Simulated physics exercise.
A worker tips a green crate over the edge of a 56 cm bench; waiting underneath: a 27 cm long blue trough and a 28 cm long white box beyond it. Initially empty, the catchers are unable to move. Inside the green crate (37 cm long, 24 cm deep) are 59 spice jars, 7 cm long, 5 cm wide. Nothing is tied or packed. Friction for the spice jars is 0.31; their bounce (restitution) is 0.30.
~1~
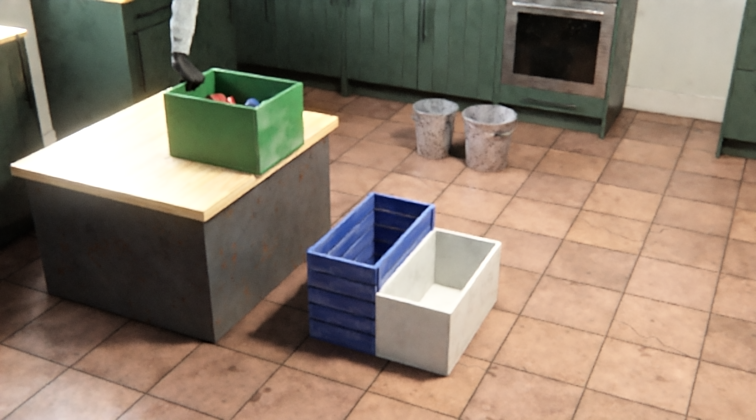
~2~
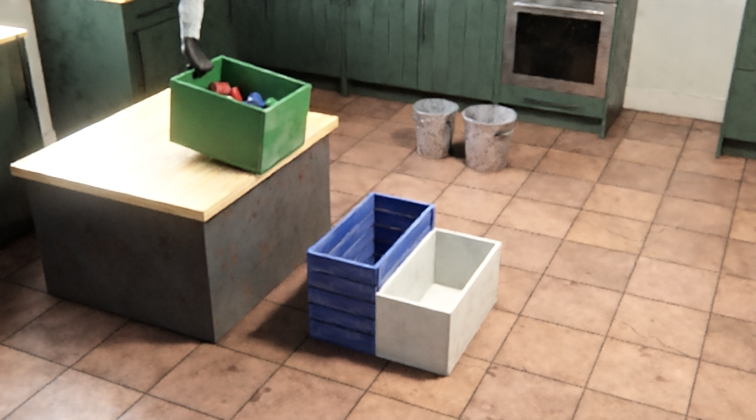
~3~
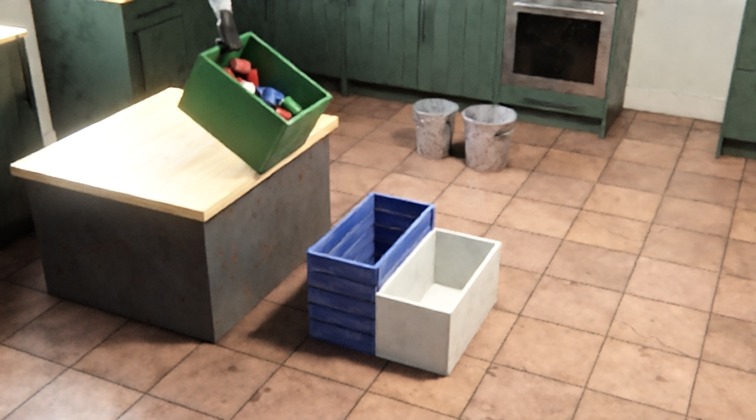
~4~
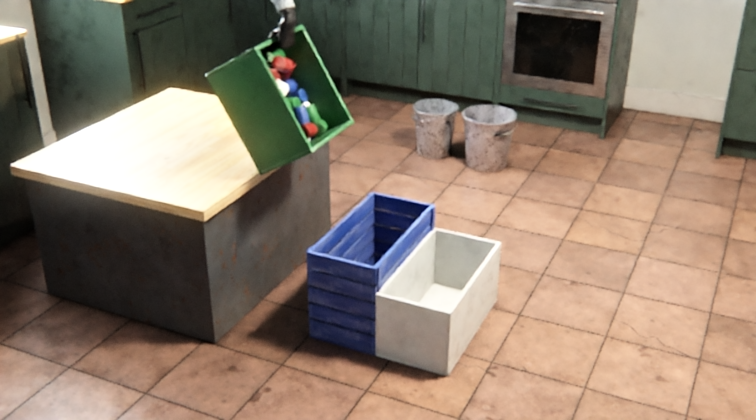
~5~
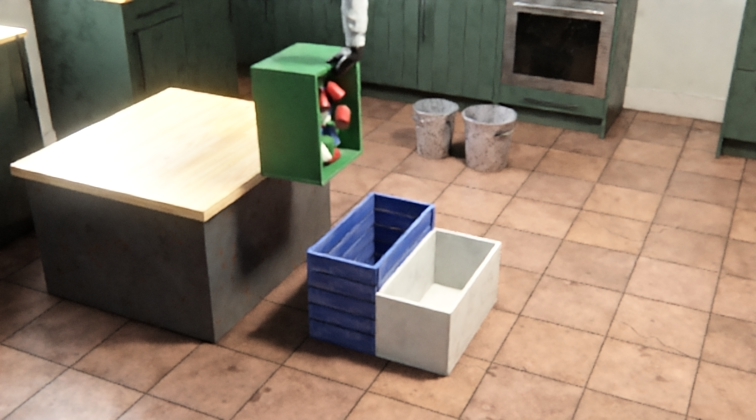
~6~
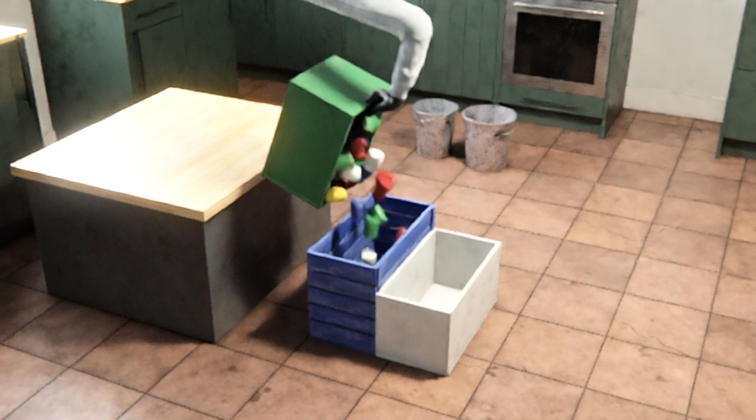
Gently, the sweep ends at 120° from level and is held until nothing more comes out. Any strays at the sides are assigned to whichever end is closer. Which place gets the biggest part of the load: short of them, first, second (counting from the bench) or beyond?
First.
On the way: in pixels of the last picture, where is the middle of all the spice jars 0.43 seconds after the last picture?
Centre estimate - approximately (376, 285).
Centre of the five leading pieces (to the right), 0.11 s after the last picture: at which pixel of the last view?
Near (405, 246) in pixels.
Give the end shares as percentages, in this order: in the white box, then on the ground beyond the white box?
Roughly 5 % for the first place and 0 % for the second.
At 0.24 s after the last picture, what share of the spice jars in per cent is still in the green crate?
Roughly 25 per cent is still inside.
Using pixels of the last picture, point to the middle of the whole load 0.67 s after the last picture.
Look around pixel (380, 291).
Then, 0.11 s after the last picture, tilt 118°; 32 still in the green crate, 12 in the blue trough and 15 in the air.
Then, 0.24 s after the last picture, tilt 120°; 16 still in the green crate, 32 in the blue trough, 2 in the white box and 9 in the air.
Then, 0.43 s after the last picture, tilt 120°; 1 still in the green crate, 48 in the blue trough, 4 in the white box and 6 in the air.
Outcome (0.67 s after the last picture), 55 in the blue trough and 4 in the white box.
